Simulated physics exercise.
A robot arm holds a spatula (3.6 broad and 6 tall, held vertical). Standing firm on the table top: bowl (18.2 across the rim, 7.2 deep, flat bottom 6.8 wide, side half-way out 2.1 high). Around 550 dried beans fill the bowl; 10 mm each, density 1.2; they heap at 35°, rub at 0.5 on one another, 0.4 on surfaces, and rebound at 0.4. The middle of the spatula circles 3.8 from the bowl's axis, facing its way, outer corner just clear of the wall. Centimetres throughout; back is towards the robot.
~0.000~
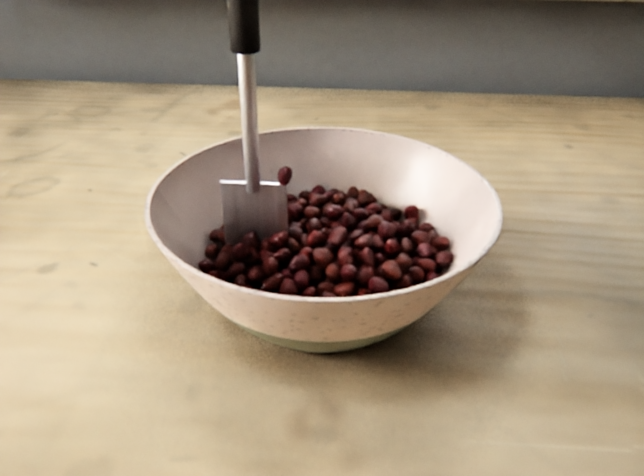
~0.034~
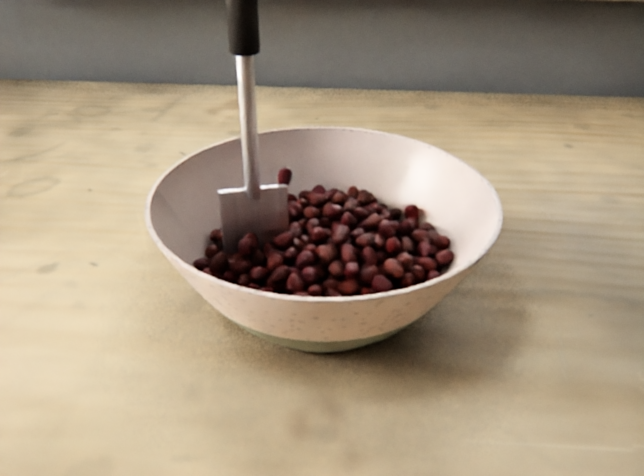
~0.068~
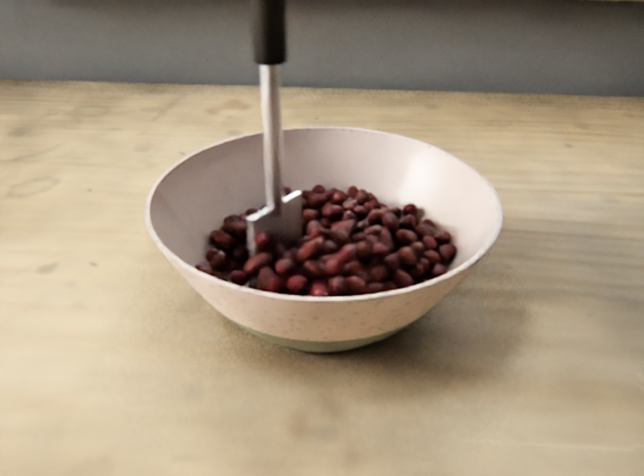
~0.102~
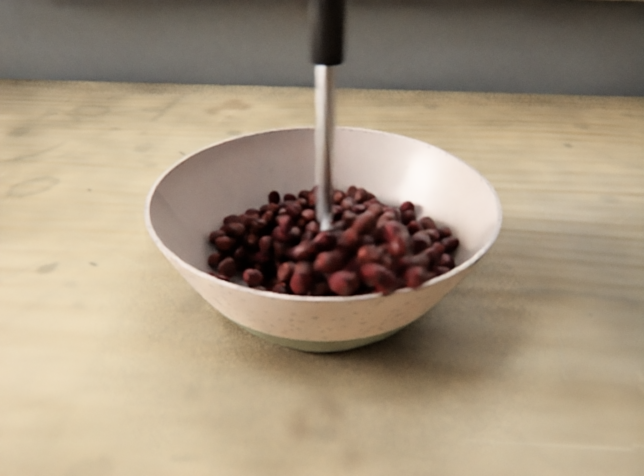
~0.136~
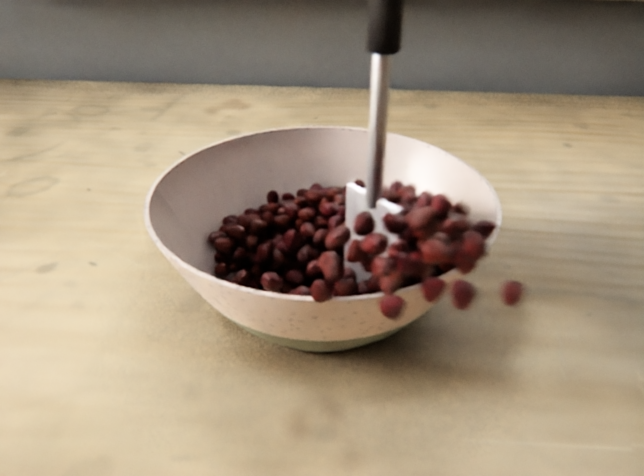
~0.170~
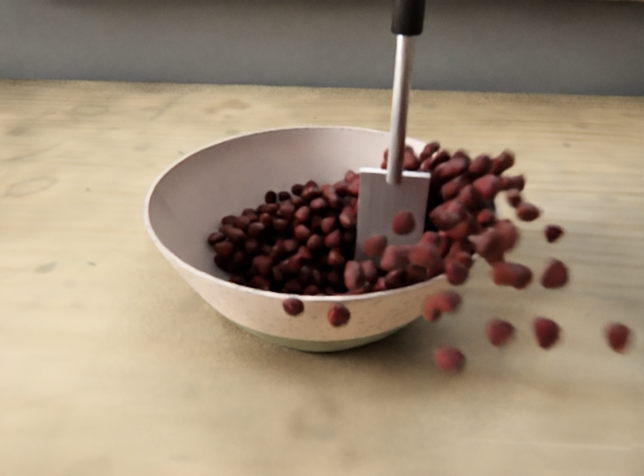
On a wooden table top, a spatula sweeps through a bowl, flinging dark red beans rightward over the rim.
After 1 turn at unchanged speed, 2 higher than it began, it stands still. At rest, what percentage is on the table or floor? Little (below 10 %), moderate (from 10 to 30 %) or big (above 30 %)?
A moderate share, from 10 to 30 %, ends on the table or floor.
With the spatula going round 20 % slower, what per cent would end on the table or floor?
In that case some 15 per cent.
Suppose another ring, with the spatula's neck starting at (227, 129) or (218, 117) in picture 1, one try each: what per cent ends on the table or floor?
Some 15 and 5 per cent.
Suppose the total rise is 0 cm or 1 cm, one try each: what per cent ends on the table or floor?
About 30 and 25 per cent.
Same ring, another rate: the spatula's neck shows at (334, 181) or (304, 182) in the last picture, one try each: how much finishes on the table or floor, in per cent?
Some 5 and 5 per cent.
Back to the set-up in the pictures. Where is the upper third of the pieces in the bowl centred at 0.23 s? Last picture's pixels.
Around (376, 175).
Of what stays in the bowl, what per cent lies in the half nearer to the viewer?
Some 50 per cent.
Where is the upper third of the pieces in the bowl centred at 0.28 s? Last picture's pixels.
Around (282, 176).
After 0.23 s, 238° round, highest piece 11 above the table; 485 in the bowl, 1 on the table or floor, 67 in flight or on the tool.
After 0.28 s, 304° round, highest piece 11 above the table; 459 in the bowl, 26 on the table or floor, 68 in flight or on the tool.
After 0.51 s, 0° round, highest piece 8 above the table; 428 in the bowl, 124 on the table or floor, 1 in flight or on the tool.
After 1.21 s, 0° round, highest piece 6 above the table; 428 in the bowl, 125 on the table or floor.
In the end, 428 in the bowl, 125 on the table or floor. That is 23 % on the table or floor.
